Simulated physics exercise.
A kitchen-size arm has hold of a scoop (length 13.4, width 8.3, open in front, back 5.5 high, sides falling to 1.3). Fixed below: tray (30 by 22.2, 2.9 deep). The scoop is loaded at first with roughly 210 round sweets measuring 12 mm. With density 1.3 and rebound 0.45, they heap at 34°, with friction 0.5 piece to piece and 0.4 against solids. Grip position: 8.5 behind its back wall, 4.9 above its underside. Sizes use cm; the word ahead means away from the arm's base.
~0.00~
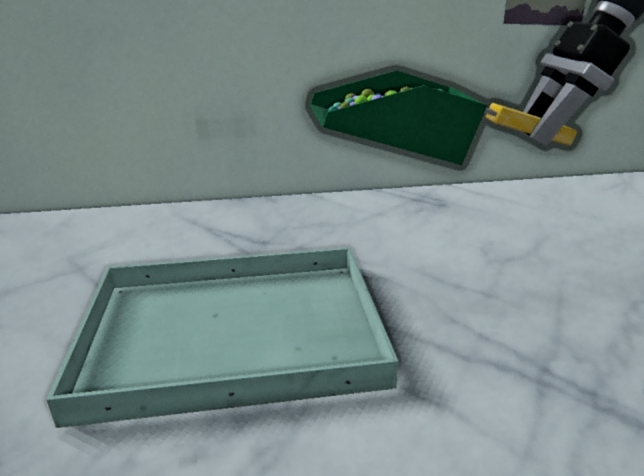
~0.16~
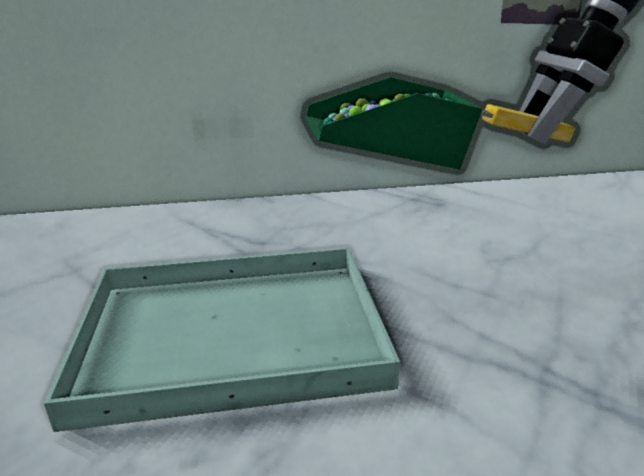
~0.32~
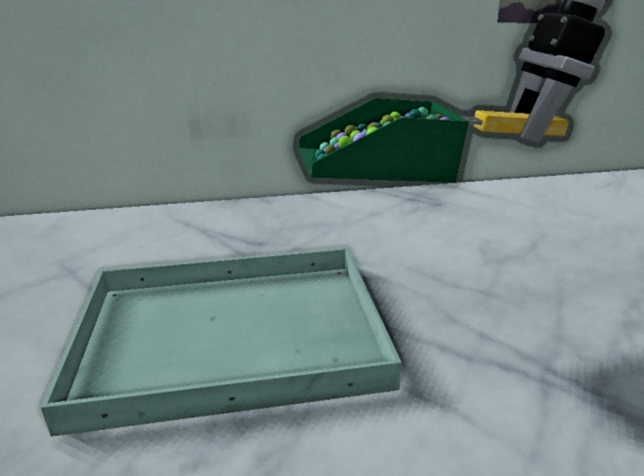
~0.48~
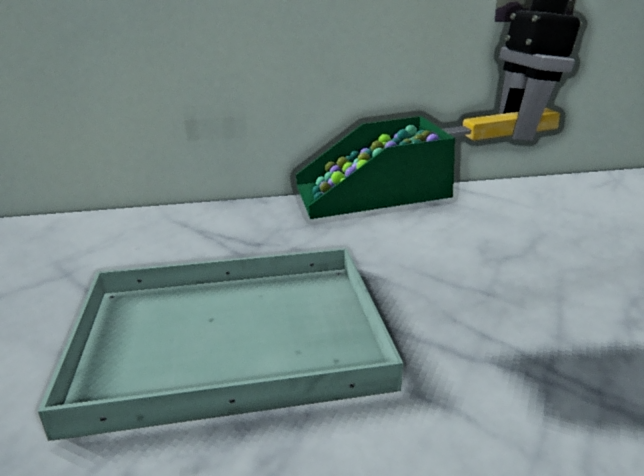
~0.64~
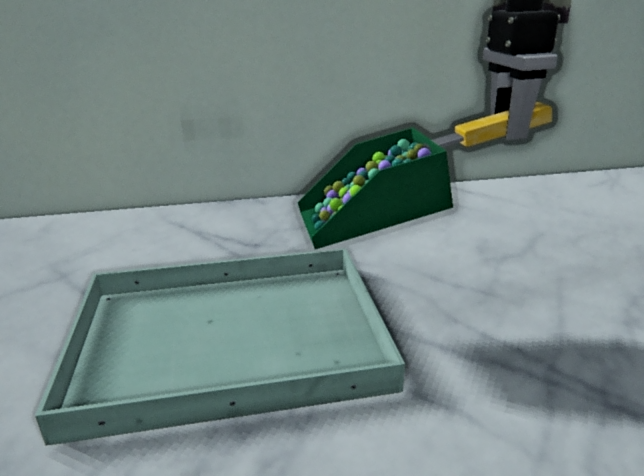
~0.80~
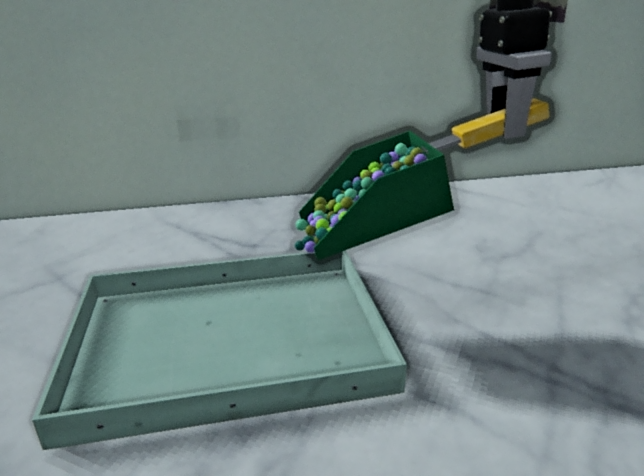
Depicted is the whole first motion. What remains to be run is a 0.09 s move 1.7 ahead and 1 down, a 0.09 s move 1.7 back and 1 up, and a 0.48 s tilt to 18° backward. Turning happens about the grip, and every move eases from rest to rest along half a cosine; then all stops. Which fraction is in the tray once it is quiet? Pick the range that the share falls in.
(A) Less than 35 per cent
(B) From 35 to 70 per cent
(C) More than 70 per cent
Answer: B.
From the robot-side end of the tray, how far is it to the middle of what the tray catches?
17 cm.
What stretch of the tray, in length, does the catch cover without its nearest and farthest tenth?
Some 16 cm long.
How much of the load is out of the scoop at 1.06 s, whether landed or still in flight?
So far around 30 % is out.
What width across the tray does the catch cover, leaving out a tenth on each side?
Near 18 cm across.
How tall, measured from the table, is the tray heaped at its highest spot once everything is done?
Close to 1.5 cm above the table.
After 1.06 s, tilted 13° forward, highest piece 17 above the table; 146 on the scoop, 46 in the tray, 17 in flight or on a rim.
After 1.33 s, tilted 12° backward, highest piece 23 above the table; 115 on the scoop, 85 in the tray, 9 in flight or on a rim.
After 1.66 s, tilted 18° backward, highest piece 24 above the table; 112 on the scoop, 97 in the tray.
After 2.71 s, tilted 18° backward, highest piece 24 above the table; 112 on the scoop, 97 in the tray.
At rest, 112 on the scoop, 97 in the tray. That is 46 % in the tray.
